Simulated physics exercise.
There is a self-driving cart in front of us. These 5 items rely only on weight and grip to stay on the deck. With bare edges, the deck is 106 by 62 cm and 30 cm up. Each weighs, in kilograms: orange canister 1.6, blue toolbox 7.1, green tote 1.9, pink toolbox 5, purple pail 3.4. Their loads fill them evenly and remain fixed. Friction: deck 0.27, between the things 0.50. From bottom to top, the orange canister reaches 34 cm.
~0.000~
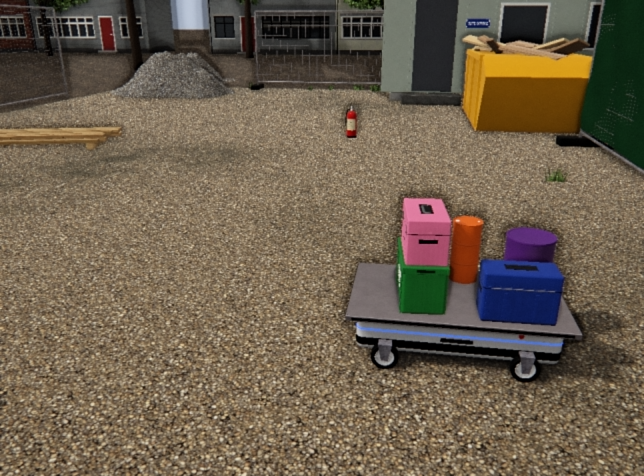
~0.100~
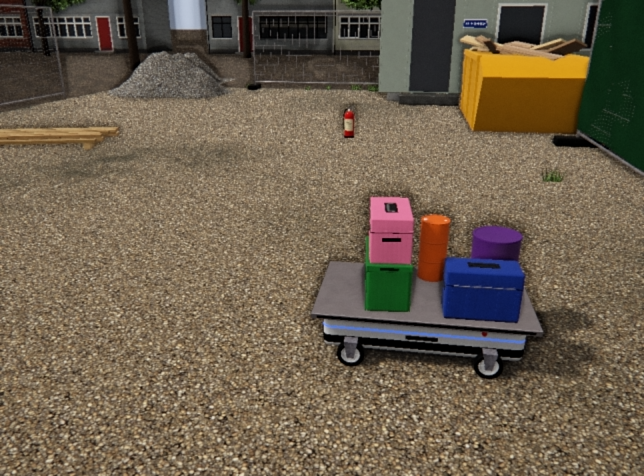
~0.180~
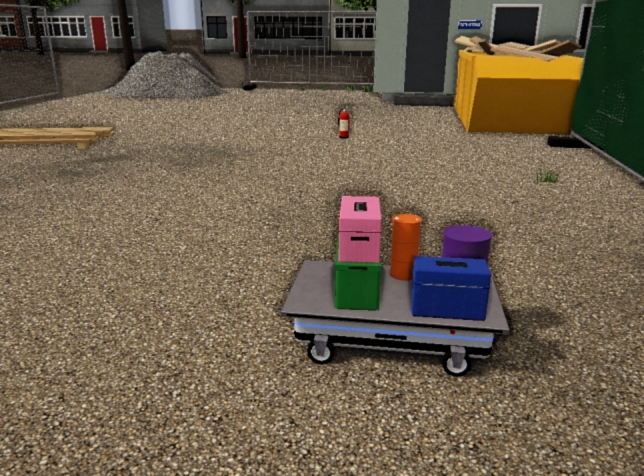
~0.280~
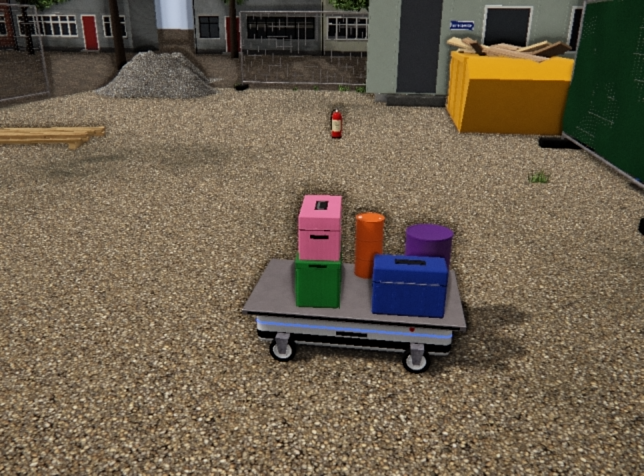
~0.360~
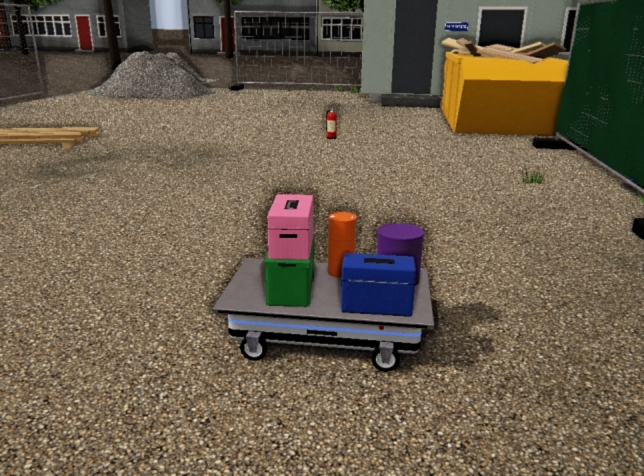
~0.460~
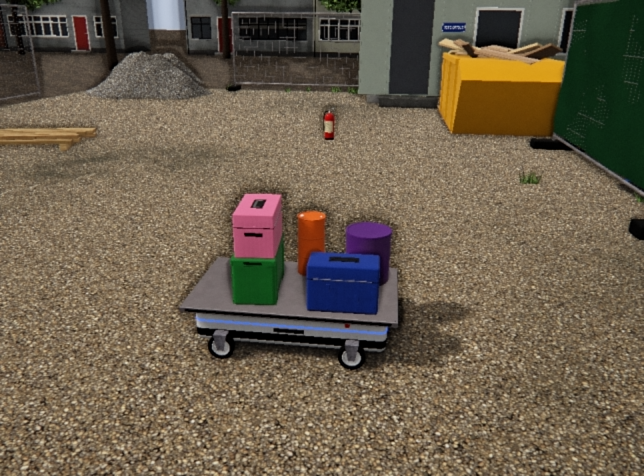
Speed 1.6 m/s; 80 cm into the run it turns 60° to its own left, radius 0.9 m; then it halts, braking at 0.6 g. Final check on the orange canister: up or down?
It is going to overturn.
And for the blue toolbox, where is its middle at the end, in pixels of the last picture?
It finishes around (13, 375).
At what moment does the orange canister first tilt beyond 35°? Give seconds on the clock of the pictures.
I'd put it at some 1.1 s.
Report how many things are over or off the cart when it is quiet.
So, 4 in all.
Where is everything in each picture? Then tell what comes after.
The first frame shows cart 0 cm along; orange canister (465, 250); blue toolbox (518, 292).
The second frame shows cart 16 cm along; pink toolbox (390, 229); purple pail (494, 259).
The third frame shows cart 29 cm along; blue toolbox (449, 288); green tote (358, 271).
The fourth frame shows cart 45 cm along; pink toolbox (321, 227); purple pail (427, 256).
The fifth frame shows cart 58 cm along; blue toolbox (378, 284); green tote (291, 269).
The sixth frame shows cart 74 cm along; orange canister (311, 244); pink toolbox (259, 225).
Around 0.96 s, cart 154 cm along, turned 37°; orange canister now off the cart; pink toolbox shifted 27 cm; green tote shifted 26 cm.
Around 1.36 s, cart 216 cm along, turned 60°; green tote and pink toolbox now off the cart; purple pail shifted 16 cm.
Around 1.76 s, cart 226 cm along, turned 60°, stopped; purple pail now off the cart; blue toolbox shifted 25 cm.
Finally (2.3 s), off the cart and tipped over, orange canister, green tote and pink toolbox; off the cart but upright, purple pail; not toppled but over 10 cm from the start, blue toolbox.
